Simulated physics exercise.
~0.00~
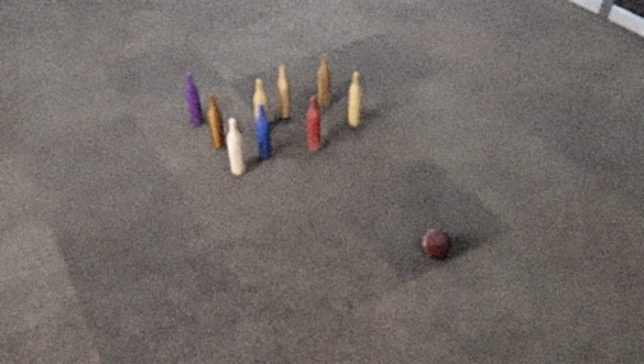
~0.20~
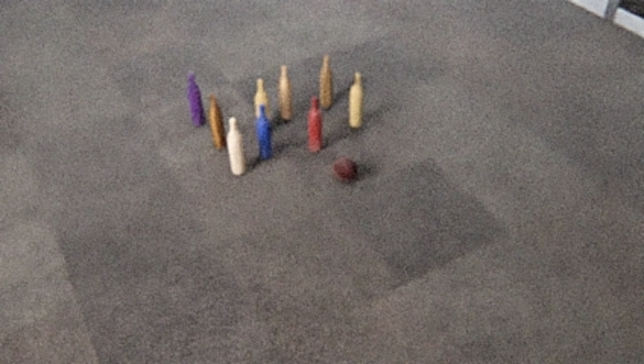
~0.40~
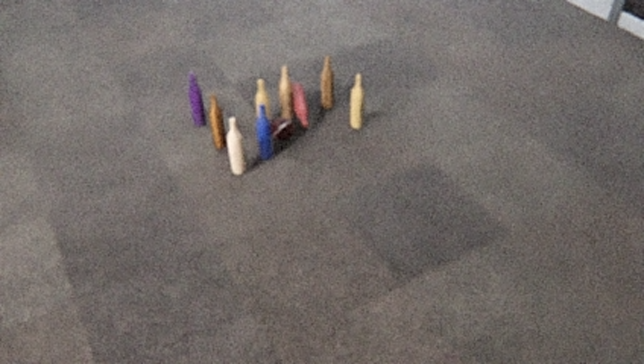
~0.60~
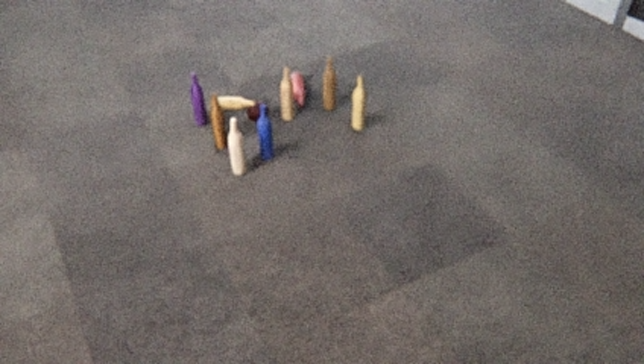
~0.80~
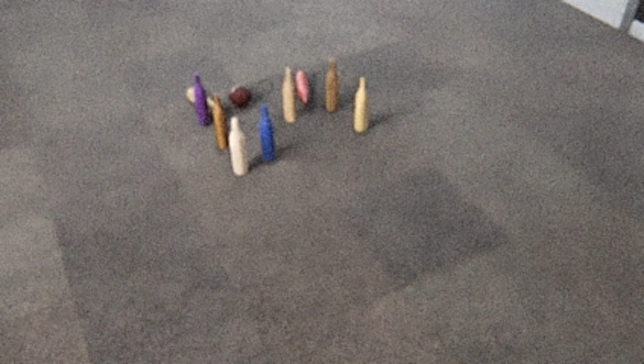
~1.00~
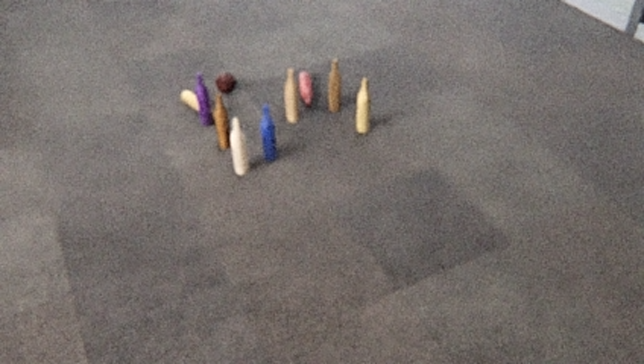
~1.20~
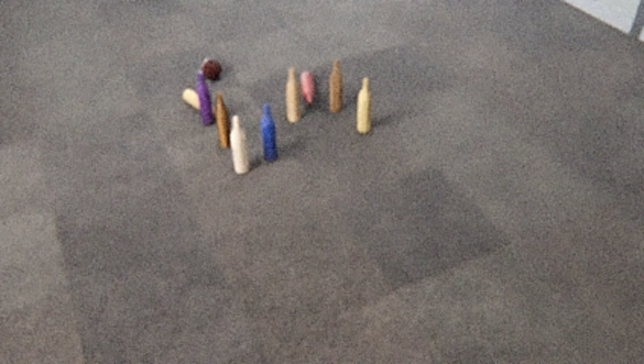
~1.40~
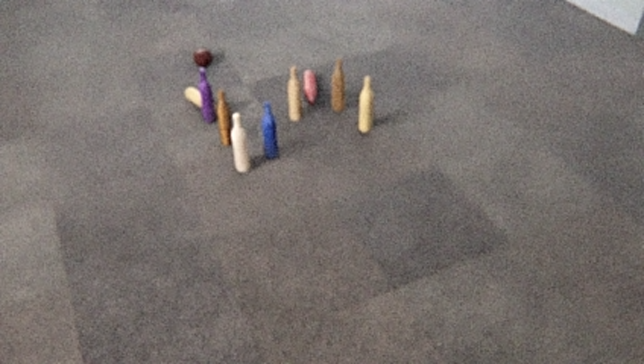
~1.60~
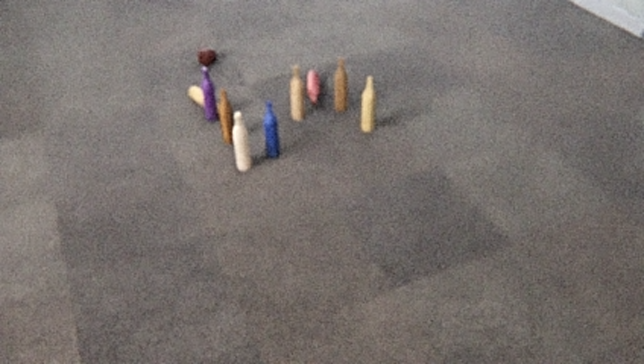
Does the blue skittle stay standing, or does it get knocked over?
The blue skittle stays upright, as the ball passes behind it and leaves it standing near the front of the group.
On a grey carpeted floor, seen from above at an angle, wooden skittles stand in a loose cluster, with purple at the left, blue and cream at the front, red to their right, and brown, tan and yellow ones around them. A dark red ball rolls in from the lower right toward the group. It strikes the red skittle, which topples backward, and carries on behind the blue one. A pale yellow skittle falls next and ends up lying behind the purple one. The ball rolls on past them, ending beyond the purple skittle, while the others still stand.
